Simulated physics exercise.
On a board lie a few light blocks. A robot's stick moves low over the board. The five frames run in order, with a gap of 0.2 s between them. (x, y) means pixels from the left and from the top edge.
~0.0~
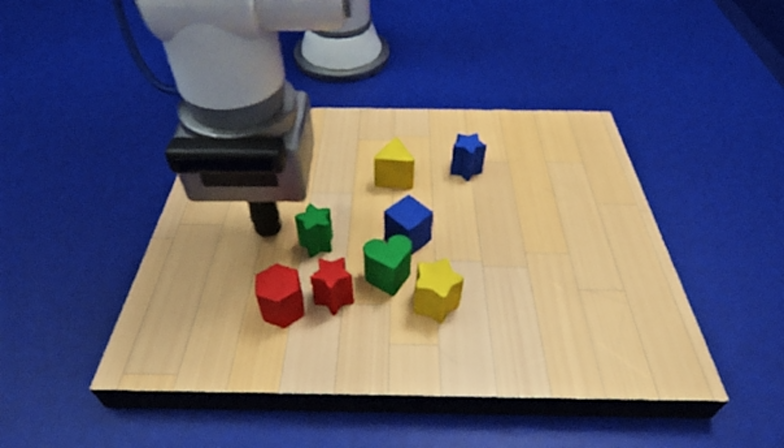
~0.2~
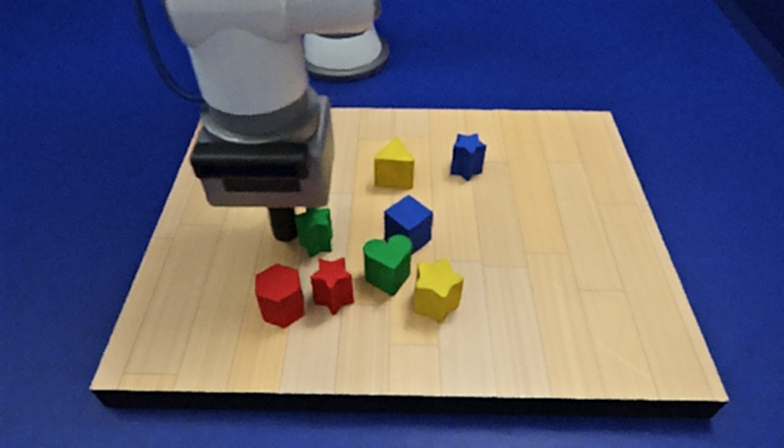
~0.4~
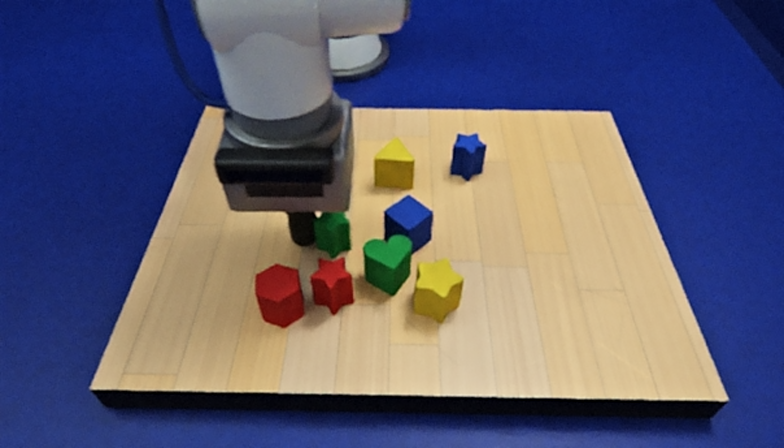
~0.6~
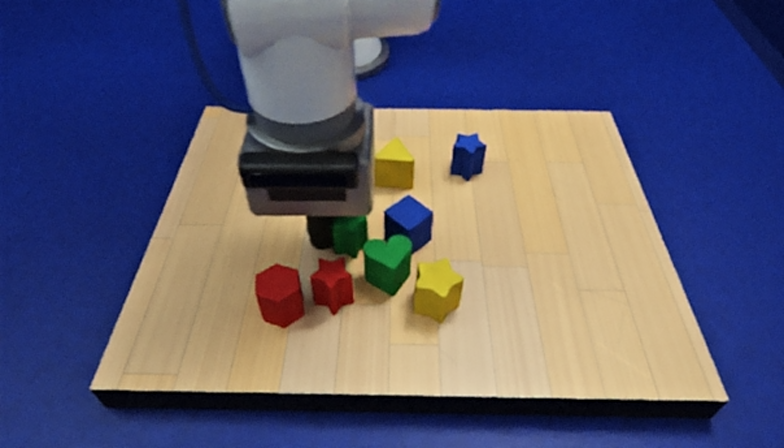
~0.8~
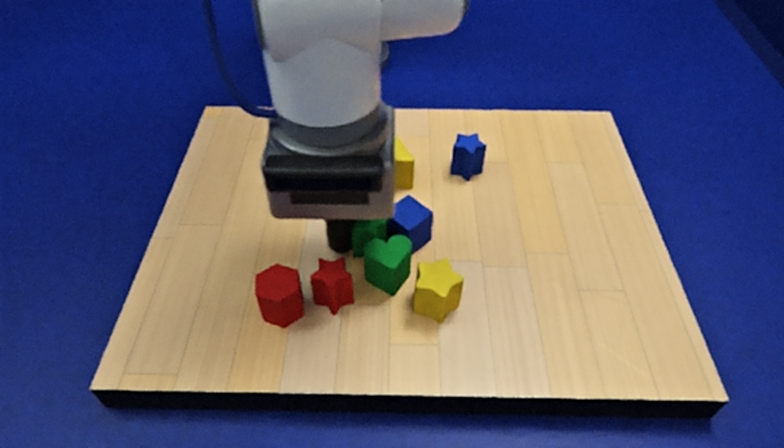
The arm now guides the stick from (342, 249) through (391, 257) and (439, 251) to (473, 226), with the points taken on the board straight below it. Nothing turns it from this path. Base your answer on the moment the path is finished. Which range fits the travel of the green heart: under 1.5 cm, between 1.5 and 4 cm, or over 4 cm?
If I had to pick, the green heart travels less than 1.5 cm here.
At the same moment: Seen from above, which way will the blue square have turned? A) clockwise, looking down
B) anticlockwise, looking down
B - anticlockwise, looking down.
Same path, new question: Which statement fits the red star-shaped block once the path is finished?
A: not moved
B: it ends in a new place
My pick is A.
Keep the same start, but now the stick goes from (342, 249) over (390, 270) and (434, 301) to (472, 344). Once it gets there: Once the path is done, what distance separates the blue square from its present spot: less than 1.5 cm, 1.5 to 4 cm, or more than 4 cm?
It shifts by 1.5 to 4 cm.
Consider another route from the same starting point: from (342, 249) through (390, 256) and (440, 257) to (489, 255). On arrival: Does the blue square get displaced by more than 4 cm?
The answer is yes.
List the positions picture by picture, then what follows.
The first picture shows stick's lower end (268, 228); red star-shaped block (331, 271); green star-shaped block (313, 216); green heart (389, 249); blue square (409, 211); yellow star-shaped block (438, 276).
The second picture shows stick (287, 233); blocks still.
The third picture shows stick (305, 237); green star-shaped block (332, 217).
The fourth picture shows stick (323, 240); green star-shaped block (348, 217).
The fifth picture shows stick (342, 243); red star-shaped block (331, 271); green star-shaped block partly hidden; green heart (389, 249); blue square (409, 211); yellow star-shaped block (438, 276).
On the path given first. One third of the way, stick (392, 252); green star-shaped block (420, 223), turned 20° anticlockwise; green heart (392, 252); blue square (446, 206), turned 20° anticlockwise.
Two thirds of the way, stick (441, 245); green star-shaped block (470, 212), turned 35° anticlockwise; green heart (395, 253), turned 25° clockwise; blue square (483, 190), turned 35° anticlockwise.
At the end, stick (474, 221); red star-shaped block still; green star-shaped block (503, 189), turned 35° anticlockwise; green heart (395, 253), turned 25° clockwise; blue square (515, 169), turned 35° anticlockwise; yellow star-shaped block still.
